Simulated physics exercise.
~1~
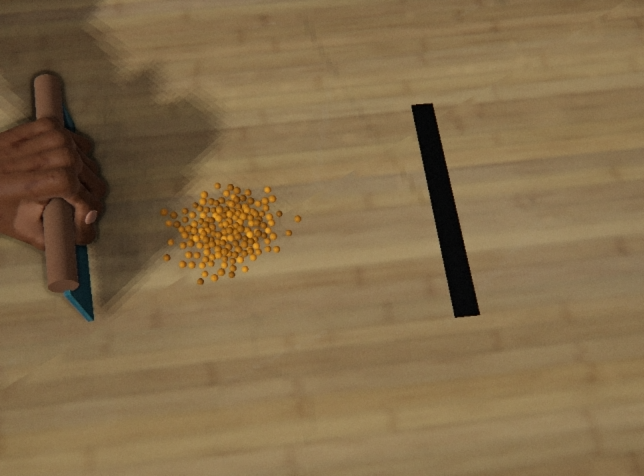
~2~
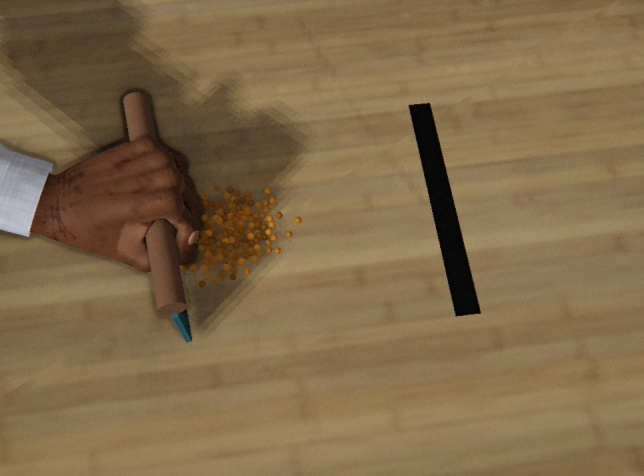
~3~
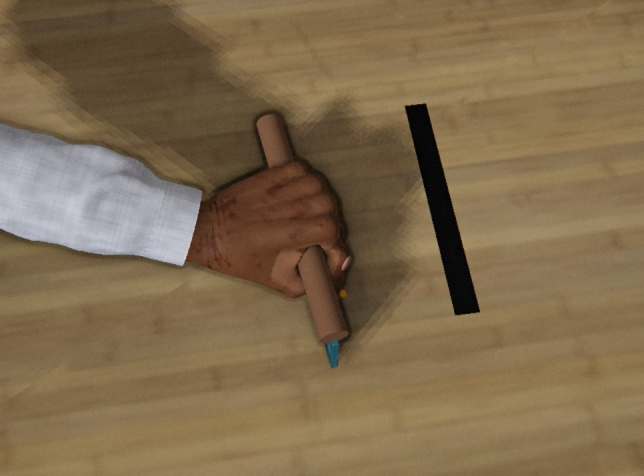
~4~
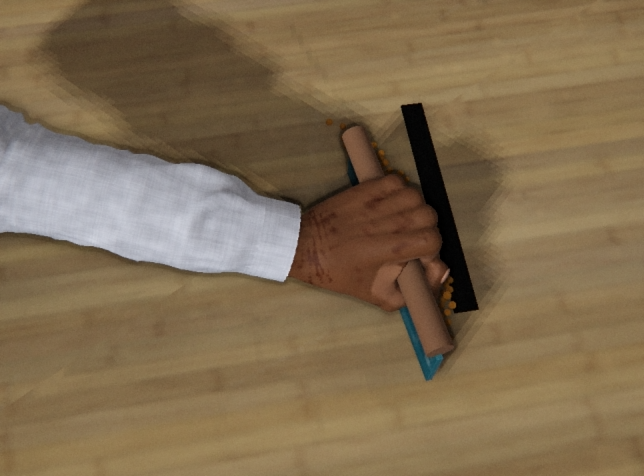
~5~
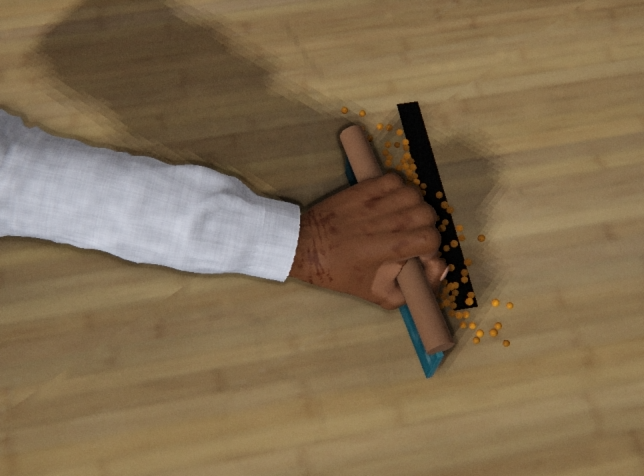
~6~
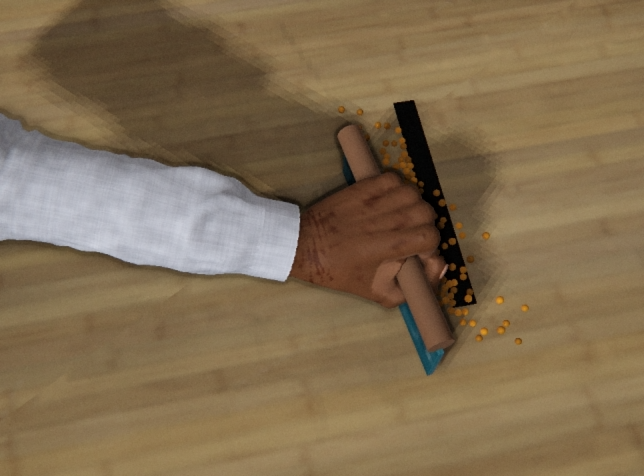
A hand pushes orange kernels rightwards with a scraper, and they scatter around a black strip.
